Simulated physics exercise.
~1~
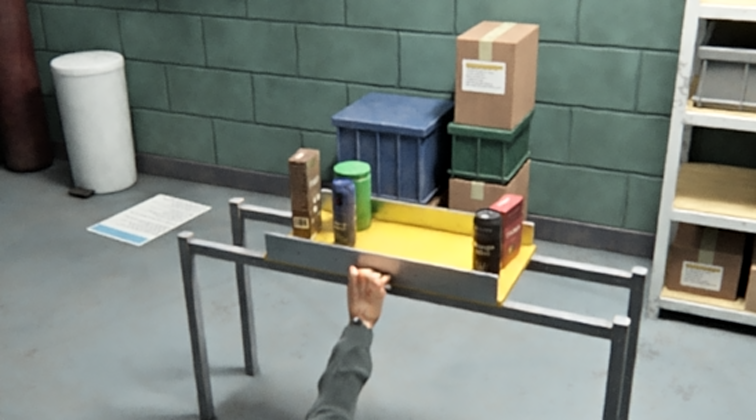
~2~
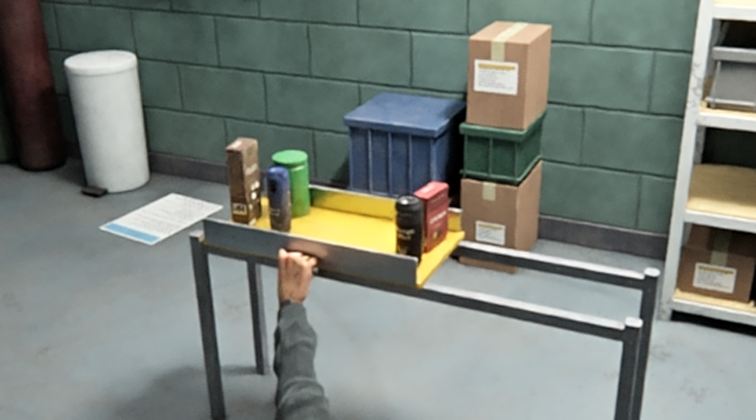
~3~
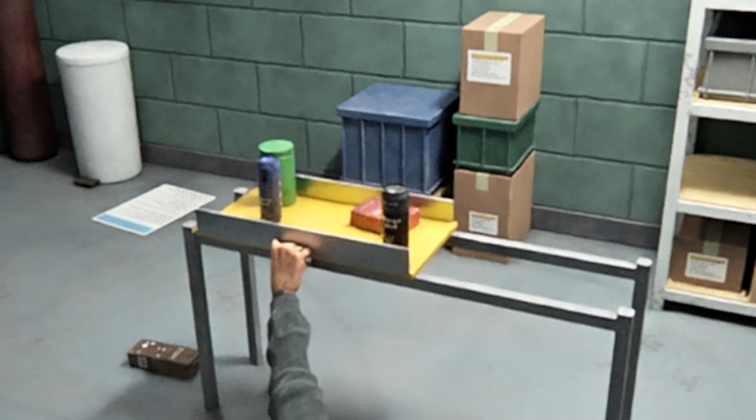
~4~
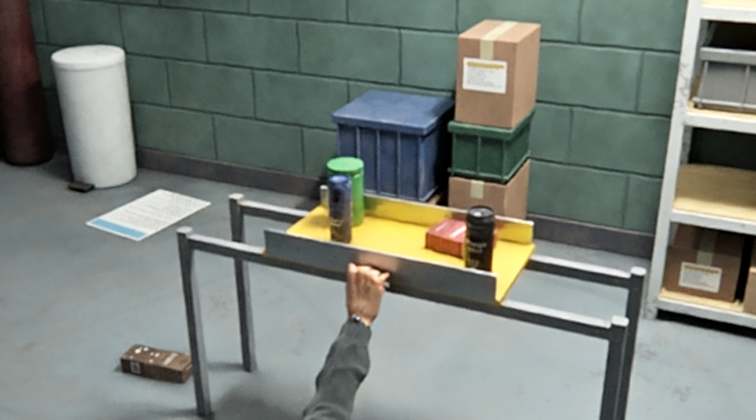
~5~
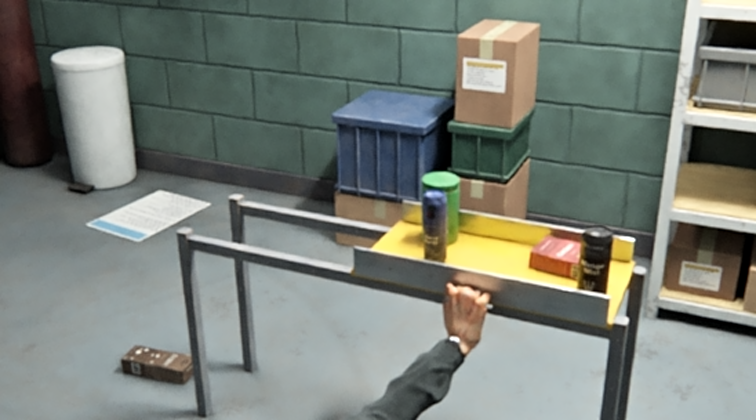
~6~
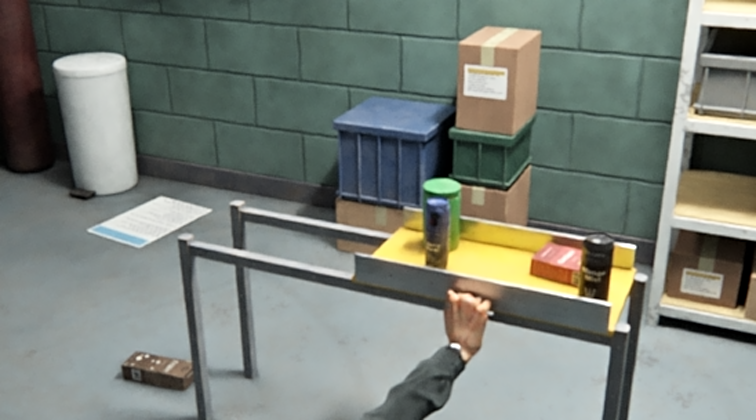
A yellow tray gripped by a hand slid left along a metal frame, and the brown packet dropped off onto the floor while the red packet tipped over. The tray then slid right to the far end, the two cans and green jar still upright.
